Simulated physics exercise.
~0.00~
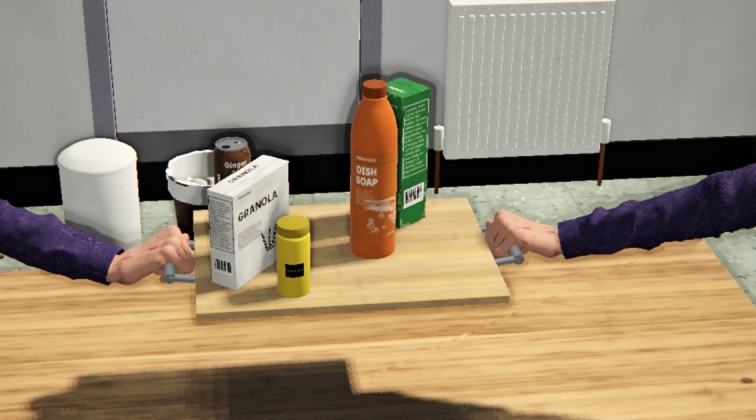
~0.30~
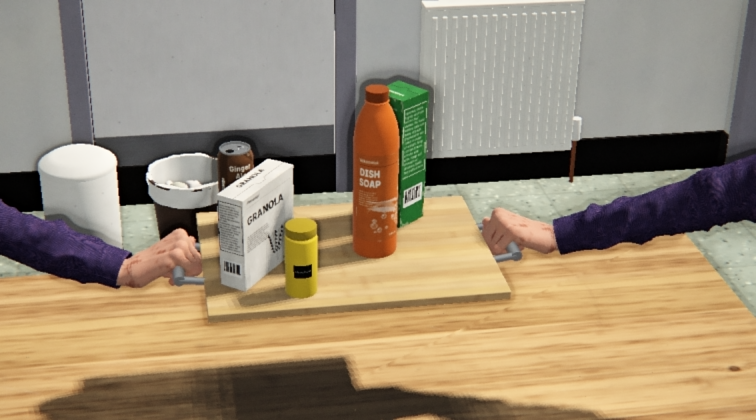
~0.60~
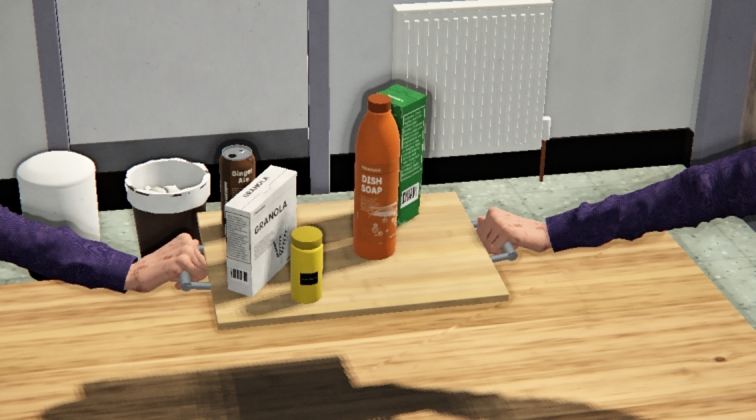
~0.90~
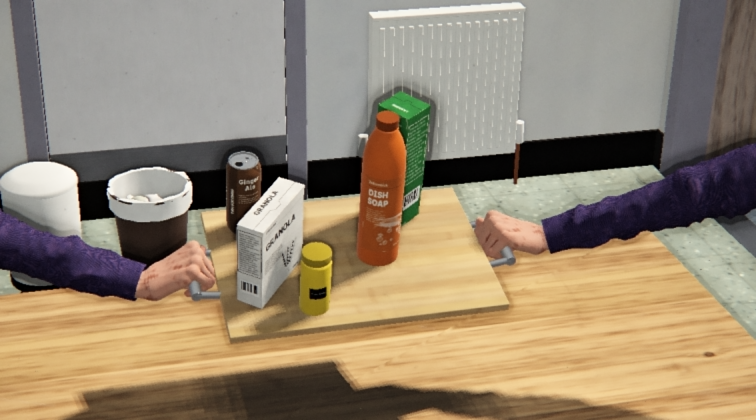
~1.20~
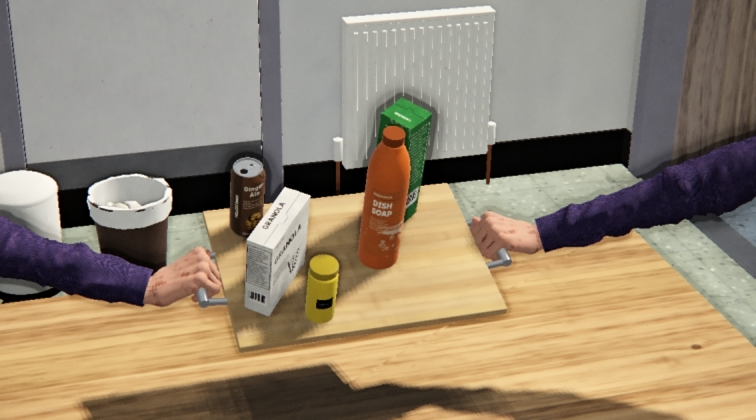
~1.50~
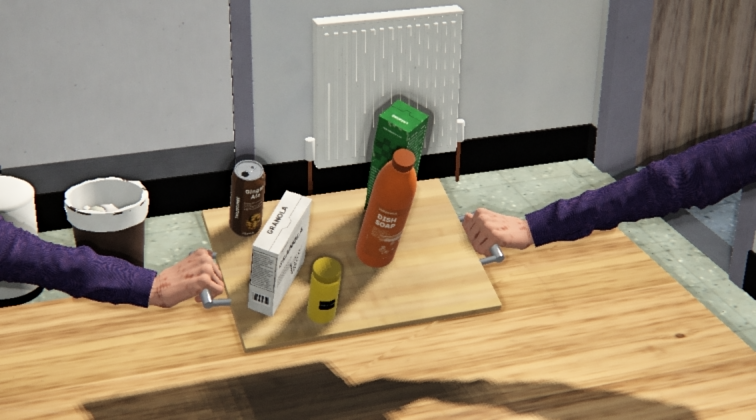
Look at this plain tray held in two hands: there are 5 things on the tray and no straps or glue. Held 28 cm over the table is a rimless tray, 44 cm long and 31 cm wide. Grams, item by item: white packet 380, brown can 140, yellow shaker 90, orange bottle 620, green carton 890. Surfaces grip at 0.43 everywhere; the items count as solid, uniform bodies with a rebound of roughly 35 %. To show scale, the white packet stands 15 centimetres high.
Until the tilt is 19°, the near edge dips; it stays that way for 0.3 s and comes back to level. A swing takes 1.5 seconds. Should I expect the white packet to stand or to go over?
Expect it to stand.
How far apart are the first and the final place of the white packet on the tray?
Around 0 centimetres.
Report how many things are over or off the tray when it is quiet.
I make it 1.
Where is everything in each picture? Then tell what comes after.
The first frame shows tray level; white packet (250, 222).
The second frame shows tray level; orange bottle (376, 171); green carton (399, 155).
The third frame shows tray at 4°, near edge down; brown can (238, 190); yellow shaker (307, 265).
The fourth frame shows tray at 11°, near edge down; orange bottle (382, 188); green carton (399, 161).
The fifth frame shows tray at 16°, near edge down; brown can (247, 199); yellow shaker (322, 289).
The sixth frame shows tray at 19°, near edge down; white packet (279, 254); orange bottle (389, 207) tipped 10° from how it sat.
After 1.70 s, tray at 19°, near edge down; orange bottle tipped 54° from how it sat.
After 1.90 s, tray at 19°, near edge down; orange bottle now off the tray.
After 2.20 s, tray at 17°, near edge down.
After 2.90 s, tray at 4°, near edge down.
At rest (3.9 s), off the tray and tipped over, orange bottle; the other 4 in place, give or take 5 cm. Seen from the same camera at the end, white packet near (276, 240).
